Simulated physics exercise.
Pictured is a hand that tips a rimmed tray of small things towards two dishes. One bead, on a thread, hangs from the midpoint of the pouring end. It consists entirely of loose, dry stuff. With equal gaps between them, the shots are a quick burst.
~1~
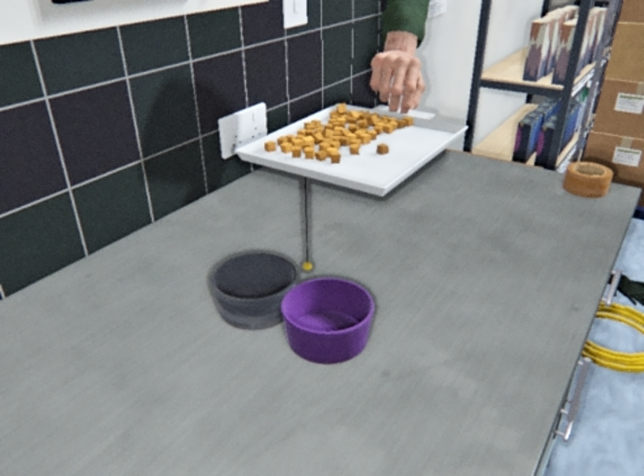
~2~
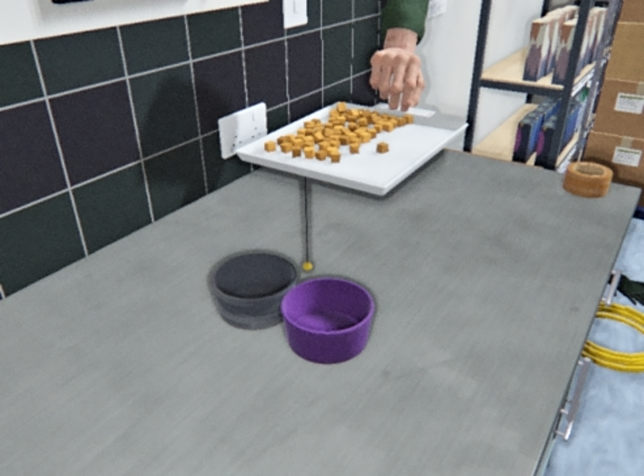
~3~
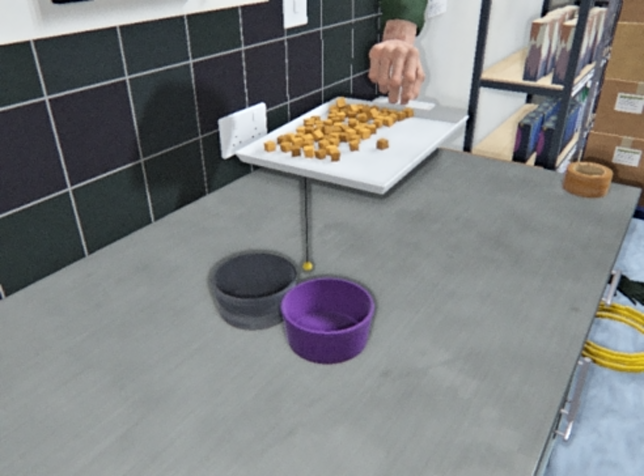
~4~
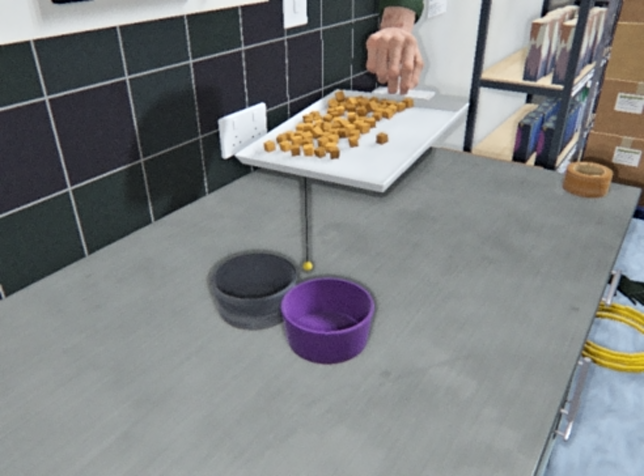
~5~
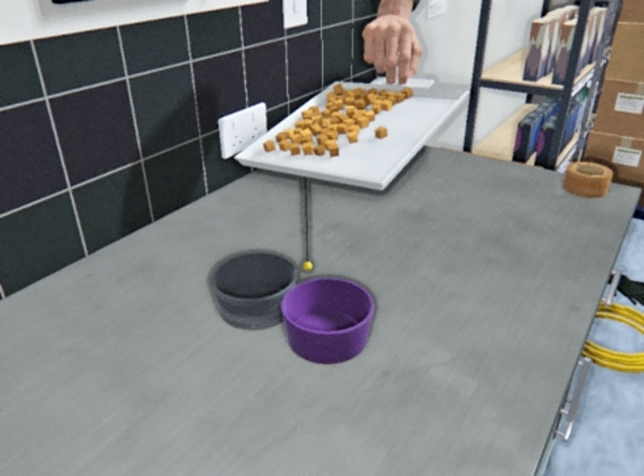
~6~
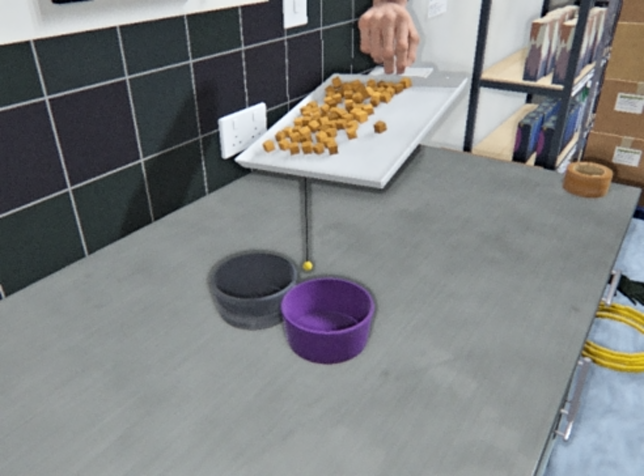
On a grey worktop beside dark tiles, a hand held a white tray of small brown cubes above a dark bowl and a purple one, then gradually tilted it, dipping its near left corner slightly.
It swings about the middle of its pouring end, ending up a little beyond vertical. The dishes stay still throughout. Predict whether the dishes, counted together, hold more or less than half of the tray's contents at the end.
More.
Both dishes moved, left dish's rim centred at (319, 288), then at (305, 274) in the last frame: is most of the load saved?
Result, first setup: The minor share; second setup: The minor share.
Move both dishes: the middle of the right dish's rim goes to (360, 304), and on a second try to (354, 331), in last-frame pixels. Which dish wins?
Trial one goes to the one to the left, trial two to the one to the left.
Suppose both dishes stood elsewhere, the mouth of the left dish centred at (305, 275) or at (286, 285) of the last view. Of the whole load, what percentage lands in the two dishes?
In turn 10 and 30 in a hundred.
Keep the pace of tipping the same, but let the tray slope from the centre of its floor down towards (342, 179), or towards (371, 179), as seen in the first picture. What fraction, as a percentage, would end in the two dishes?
About 50 % and 40 %.
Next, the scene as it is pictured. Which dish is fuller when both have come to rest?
More ends up in the dish to the left.
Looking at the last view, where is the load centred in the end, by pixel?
Near (246, 297), more or less.
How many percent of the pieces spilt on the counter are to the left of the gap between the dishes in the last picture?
That would be roughly 90 per cent.
Soon, tray tipped steeply; most on the tray; a small part in the left dish; a stray few outside both; a small part in the air.
A while on, tray tipped right over; a stray few in the right dish; about two thirds in the left dish; about a third outside both; a stray few in the air.
Towards the end, tray tipped past a quarter turn; a stray few in the right dish; about two thirds in the left dish; about a third outside both.
Finally, tray tipped past a quarter turn; a stray few in the right dish; about two thirds in the left dish; about a third outside both.
